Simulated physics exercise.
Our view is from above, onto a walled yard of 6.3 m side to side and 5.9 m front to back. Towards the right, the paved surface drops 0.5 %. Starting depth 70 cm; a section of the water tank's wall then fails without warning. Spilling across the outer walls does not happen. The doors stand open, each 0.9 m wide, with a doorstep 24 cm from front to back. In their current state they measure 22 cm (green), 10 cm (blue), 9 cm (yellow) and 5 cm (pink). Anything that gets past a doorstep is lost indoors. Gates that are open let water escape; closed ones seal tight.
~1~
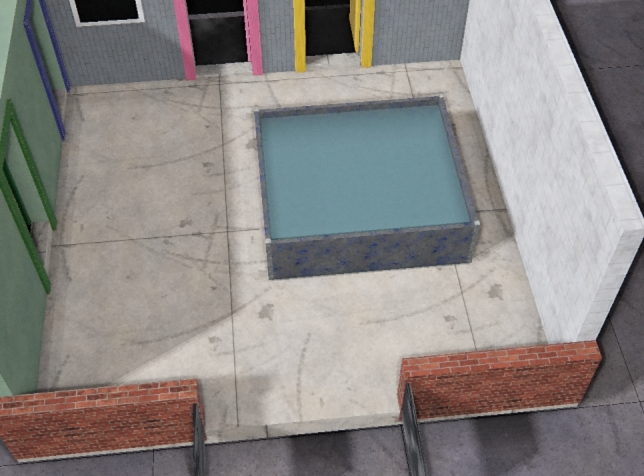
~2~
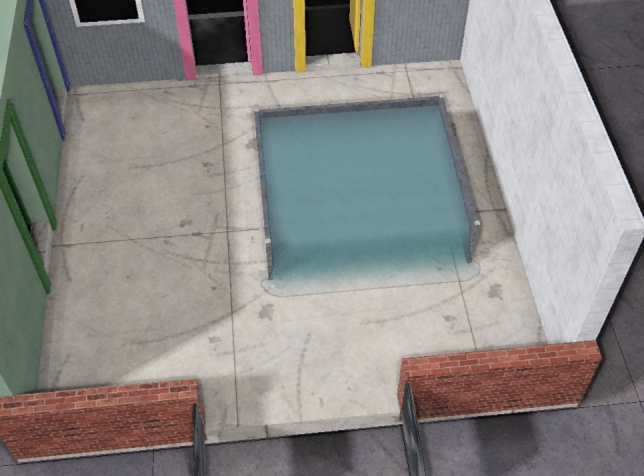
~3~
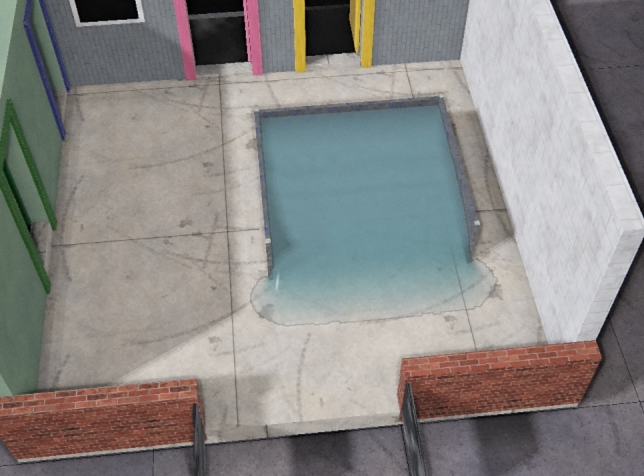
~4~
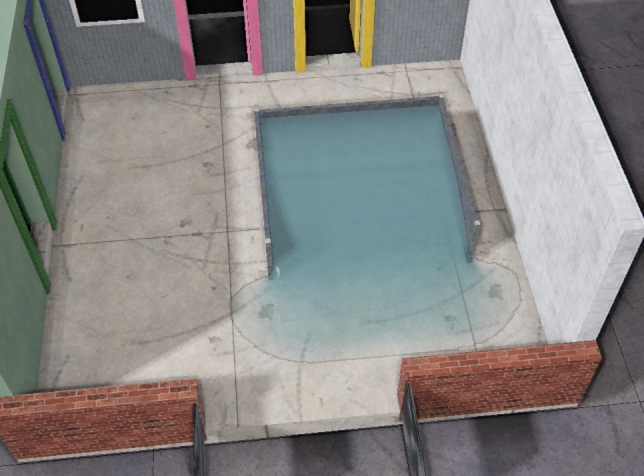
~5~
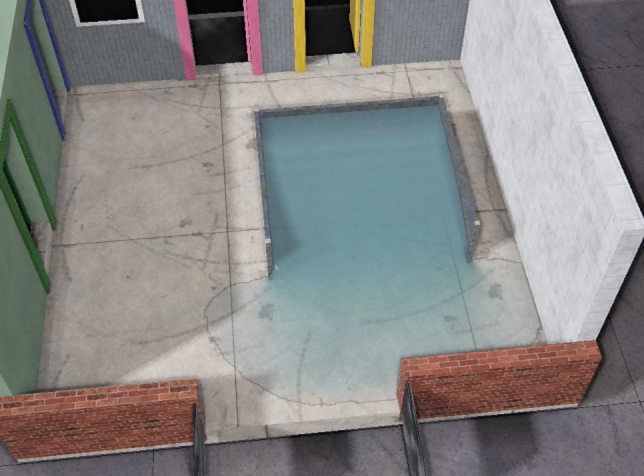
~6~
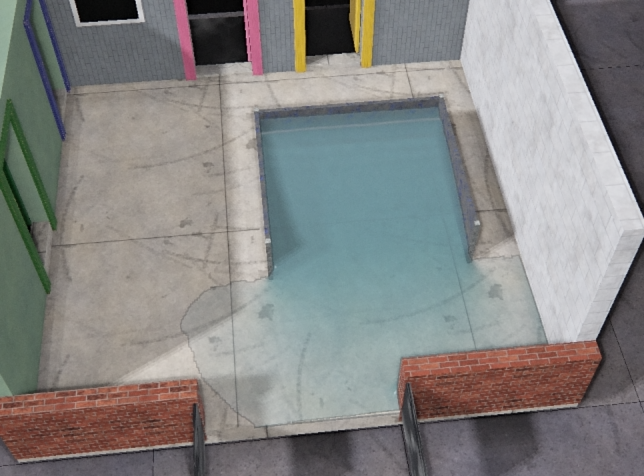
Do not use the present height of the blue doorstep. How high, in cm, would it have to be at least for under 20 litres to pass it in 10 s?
At least about 7.5 cm.
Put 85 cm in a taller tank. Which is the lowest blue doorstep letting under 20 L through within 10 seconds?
I'd say close to 11.0 cm.
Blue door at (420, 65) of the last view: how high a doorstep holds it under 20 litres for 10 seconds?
Around 24 cm would do it.
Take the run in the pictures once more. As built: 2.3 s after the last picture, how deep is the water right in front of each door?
In cm - green: 0, blue: 0, yellow: 0, pink: 0.
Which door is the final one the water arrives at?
I'd say the blue one.
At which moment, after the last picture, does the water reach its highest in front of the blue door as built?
At about 8.0 s.
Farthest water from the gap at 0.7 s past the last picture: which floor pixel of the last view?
I'd put the front's tip around (128, 419).
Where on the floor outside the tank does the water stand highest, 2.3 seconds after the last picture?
(546, 379).
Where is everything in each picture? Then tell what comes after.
In the first picture, the water tank at (360, 169) is whole and still, 70 cm deep; the blue door at (49, 63) is dry.
In the second picture, water pours out at (371, 258) and has run 0.3 m, to (280, 292); about 7 cm deep outside, 70 cm at the back.
In the third picture, the front is at (353, 317), 0.7 m from the gap at (371, 259); 1.9 m2 of floor is wet, 70 cm left at the back.
In the fourth picture, the front is at (320, 357), 1.3 m from the gap at (371, 260); 3.9 m2 of floor is wet, 70 cm left at the back.
In the fifth picture, the gap is at (371, 261), the front 1.8 m out at a hidden place; the back of the water tank holds 68 cm.
In the sixth picture, the gap is at (371, 260), the front 2.1 m out at a hidden place; the back of the water tank holds 59 cm; 4.3 m in a straight line remain to the blue door at (49, 63).
Then, 0.7 s after the last picture water covers 30 % of the floor, deepest (54 cm) near (546, 379); it has not reached the blue door.
Then, 2.3 s after the last picture water covers 40 % of the floor, deepest (36 cm) near (546, 379); it has not reached the blue door.
Then, 9.3 s after the last picture water covers 95 % of the floor, deepest (10 cm) near (123, 163); 9 cm at the blue door, 6 litres in over its 10 cm doorstep.
At the blue door as built, the water peaked near 12 cm, 8.1 s after the last picture.
Run again over the same 10 s with other heights there, 27 litres in over 7 cm, 8 litres over 9.5 cm. The limit of 20 litres is kept from about 7.5 cm up.
